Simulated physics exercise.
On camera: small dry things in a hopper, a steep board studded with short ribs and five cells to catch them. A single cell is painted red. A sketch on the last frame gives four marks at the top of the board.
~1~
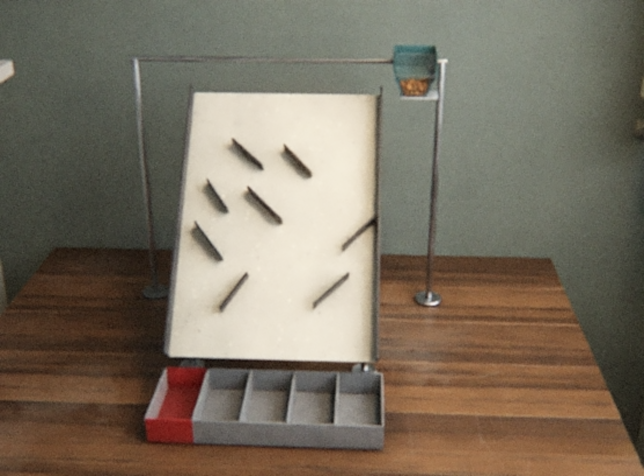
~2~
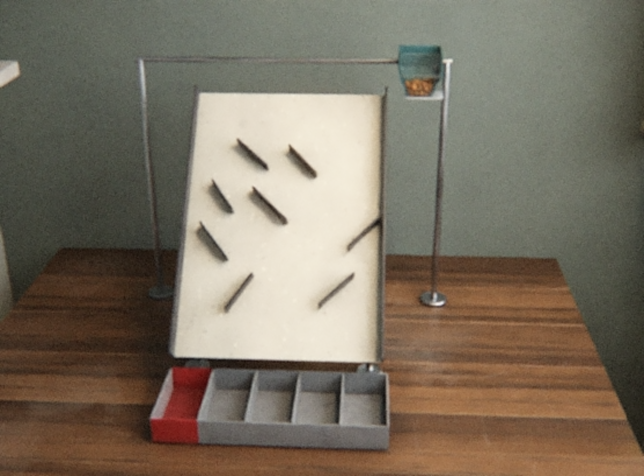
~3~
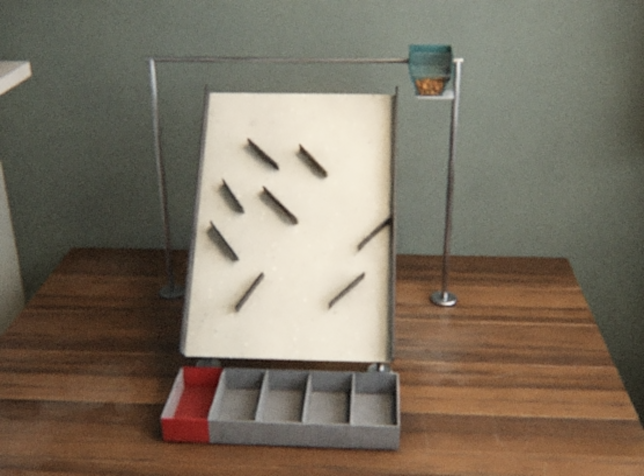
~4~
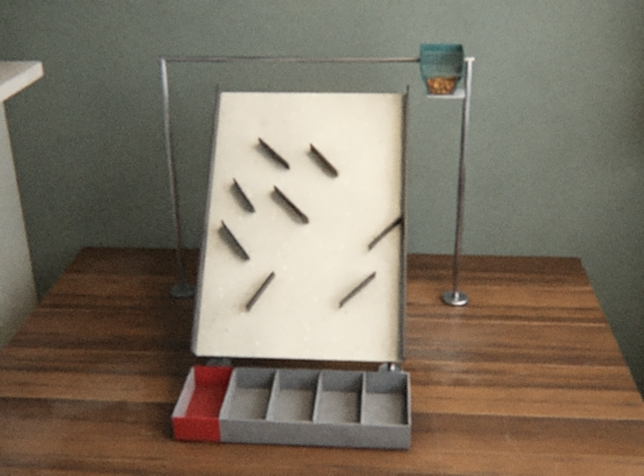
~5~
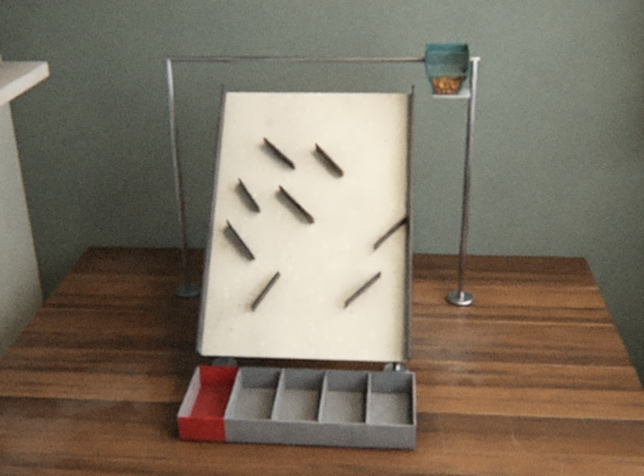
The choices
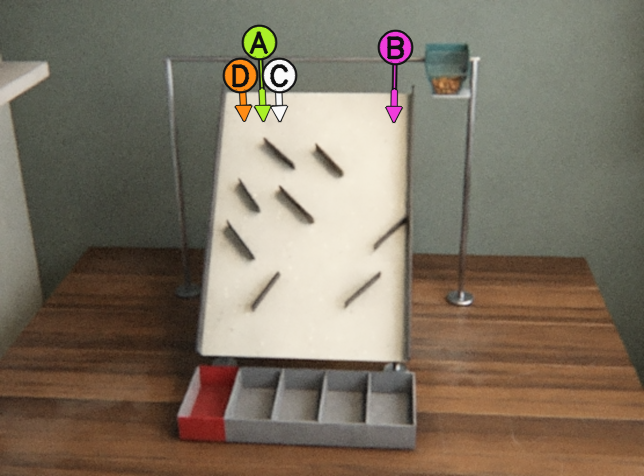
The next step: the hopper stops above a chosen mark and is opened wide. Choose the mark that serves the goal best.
D is best.
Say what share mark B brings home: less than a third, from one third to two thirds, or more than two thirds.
Less than a third.
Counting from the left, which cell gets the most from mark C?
The third from the left.
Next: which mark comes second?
A it is.
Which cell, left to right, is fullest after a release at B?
The third.
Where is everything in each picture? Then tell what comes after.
Hopper at (414, 84), roasted chickpeas, door shut, in the first picture.
Ribs (237, 138) to (267, 165), (289, 144) to (316, 172), (212, 179) to (232, 209), in the second picture.
Ribs (263, 186) to (297, 219), (210, 221) to (237, 256), (358, 246) to (391, 215), in the third picture.
Ribs (246, 308) to (273, 271), (339, 304) to (375, 272), in the fourth picture.
Red cell at (202, 427), number 1 of 5 from the left, in the fifth picture.
On the marked copy, mark A meets the board at (263, 115); mark B meets the board at (393, 116); mark C meets the board at (279, 115); mark D meets the board at (243, 115).
For mark A, about a third in the red cell, about two thirds in other cells, a stray few held on the board.
For mark B, none in the red cell, nearly all in other cells, a stray few held on the board.
For mark C, a small part in the red cell, nearly all in other cells.
For mark D, about two thirds in the red cell, about a quarter in other cells, a stray few outside the box.
